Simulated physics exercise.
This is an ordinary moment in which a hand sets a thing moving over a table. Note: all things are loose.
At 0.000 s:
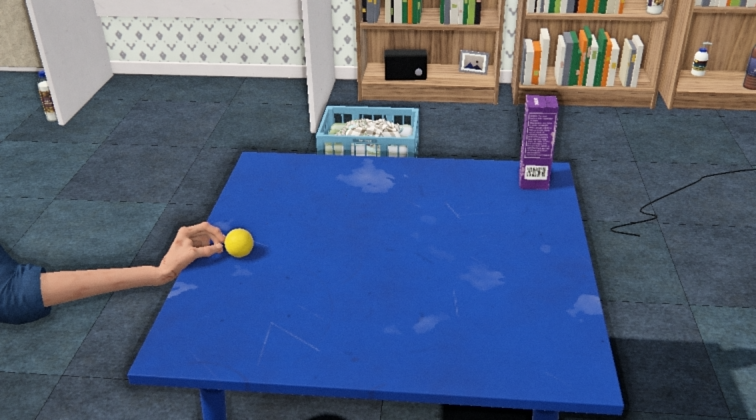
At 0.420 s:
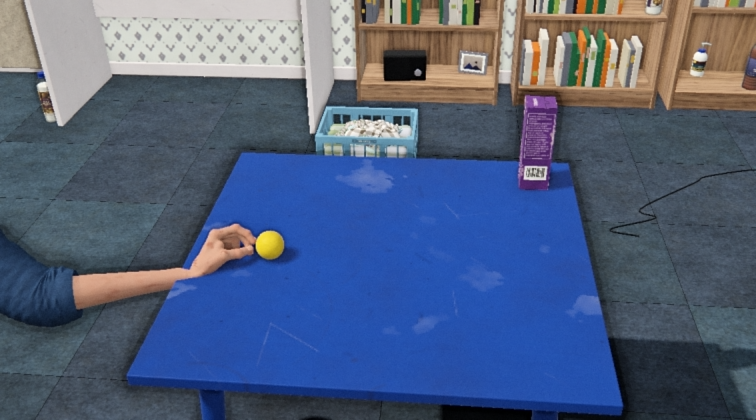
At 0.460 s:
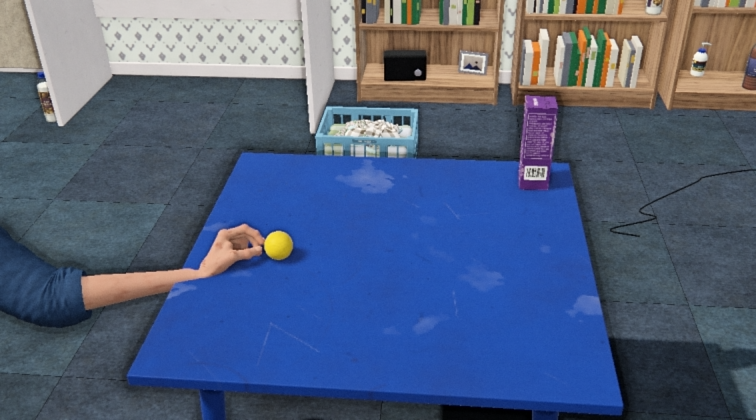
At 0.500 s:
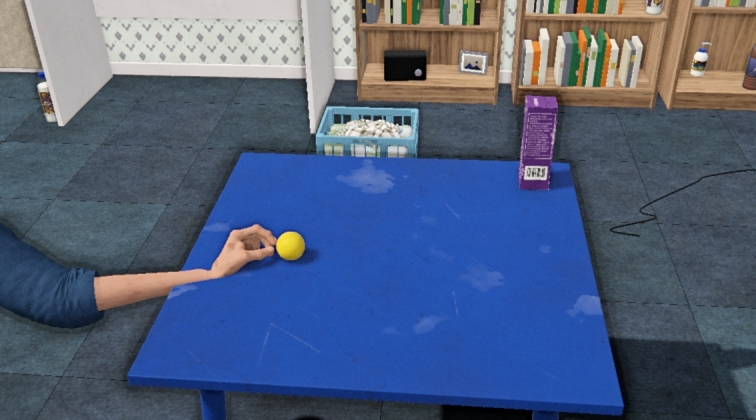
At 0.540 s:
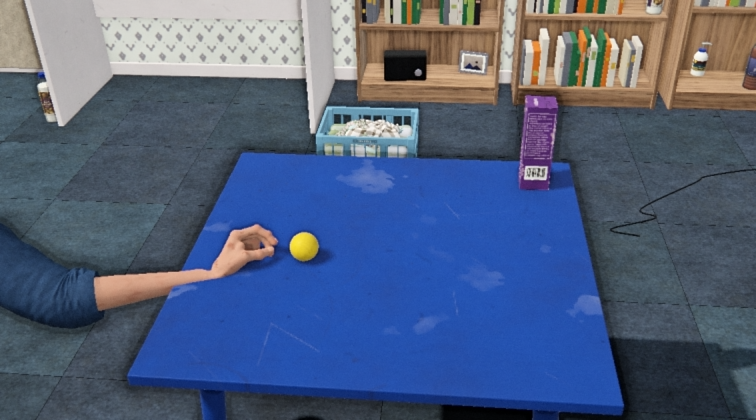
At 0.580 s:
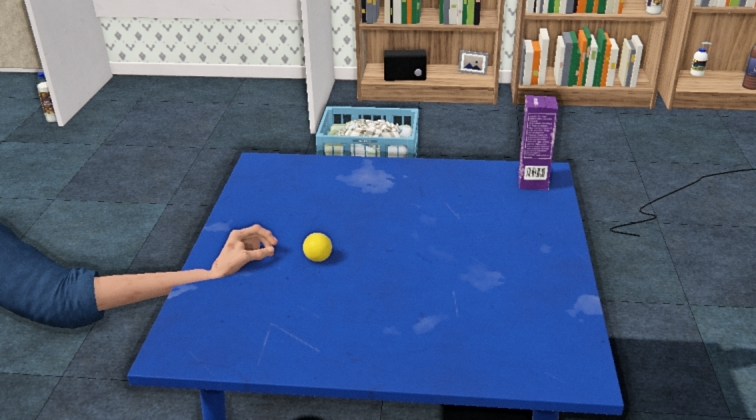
The clip opens with a hand at the left of a blue table, its fingers against a small, round yellow object, with a purple box near the far right corner. The hand pushes the object to the right, then stays in place as the object moves a short way clear of the fingertips.
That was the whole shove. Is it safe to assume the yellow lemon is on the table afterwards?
No, it passes the edge.
By 0.88 s, yellow lemon moved well along near (415, 251).
By 1.38 s, yellow lemon moved well along near (568, 258).
By 1.78 s, yellow lemon now off the table.
When it is over (2.0 s), off the table, yellow lemon.
